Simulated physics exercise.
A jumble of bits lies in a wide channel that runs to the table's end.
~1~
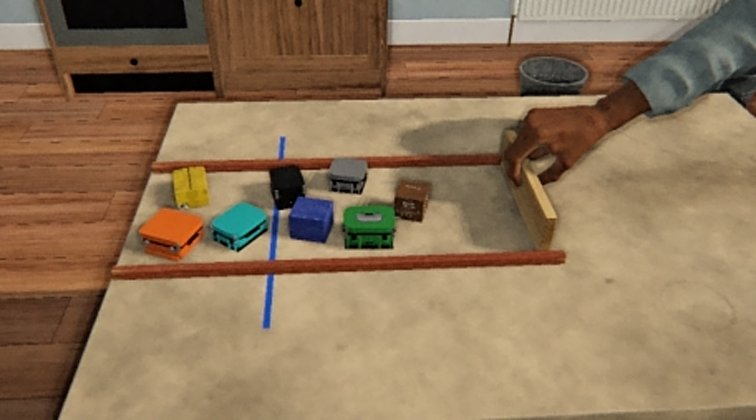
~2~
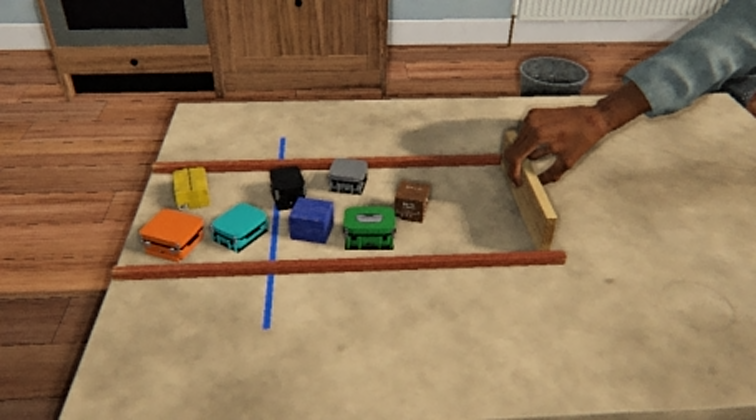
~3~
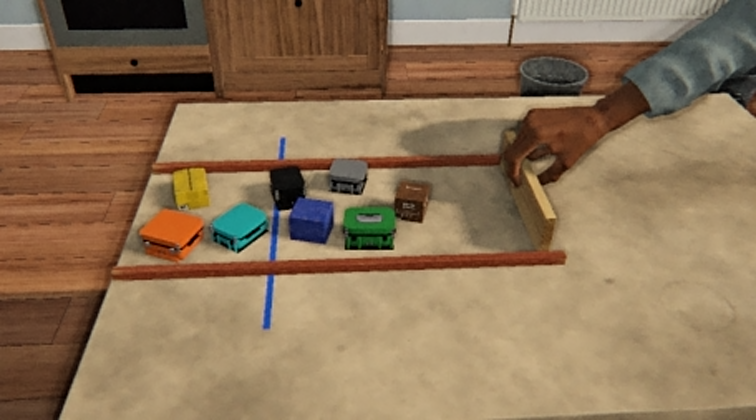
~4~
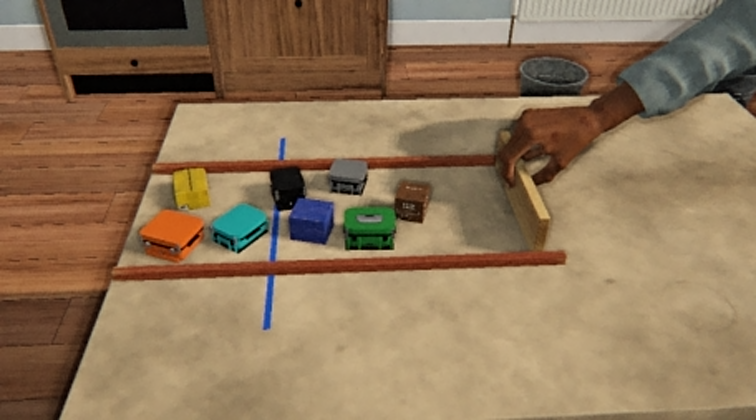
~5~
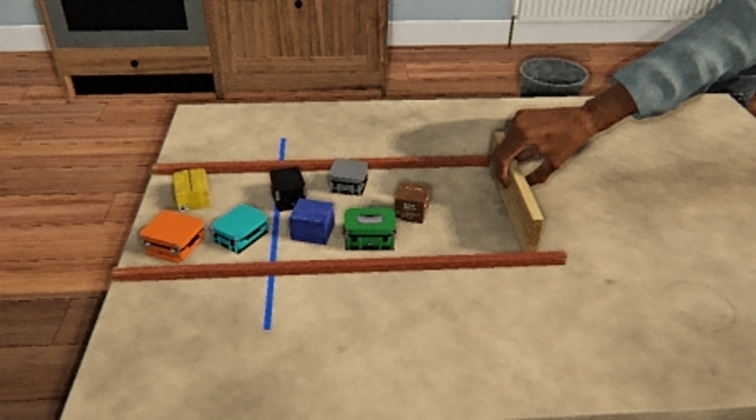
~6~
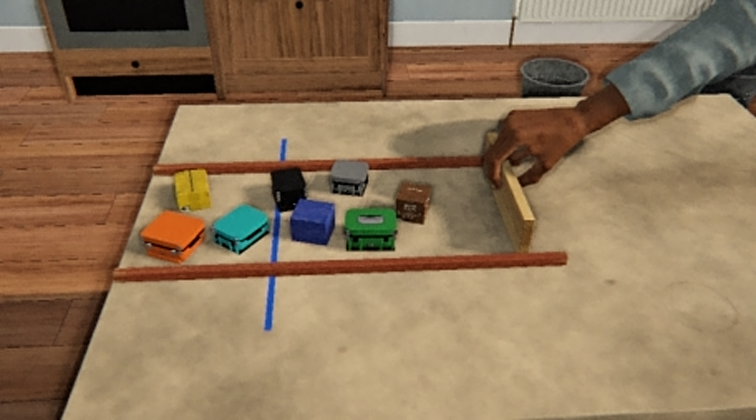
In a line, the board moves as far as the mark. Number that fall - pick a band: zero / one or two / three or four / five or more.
Band: Zero.
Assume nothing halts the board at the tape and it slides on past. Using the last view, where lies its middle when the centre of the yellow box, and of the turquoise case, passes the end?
Near (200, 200) in the first case, near (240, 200) in the other.
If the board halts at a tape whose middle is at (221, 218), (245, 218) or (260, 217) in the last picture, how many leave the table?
2, 1, 1.
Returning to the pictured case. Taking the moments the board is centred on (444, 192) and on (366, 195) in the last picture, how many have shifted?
The first count is 0, and then it's 4.
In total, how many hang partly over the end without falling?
I get 1.
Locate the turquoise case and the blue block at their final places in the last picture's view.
They finish at roughly (169, 234) and (208, 223) respectively.
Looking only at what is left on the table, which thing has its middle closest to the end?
Nearest at the end: The orange case.
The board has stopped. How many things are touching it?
3 in contact.
A little later, none off yet; orange case at rest near (175, 237); yellow box at rest near (193, 190); turquoise case at rest near (241, 229).
Next, none off yet; orange case at rest near (175, 237); yellow box at rest near (193, 190); turquoise case at rest near (237, 229).
When it is over, the number that fall off is zero.
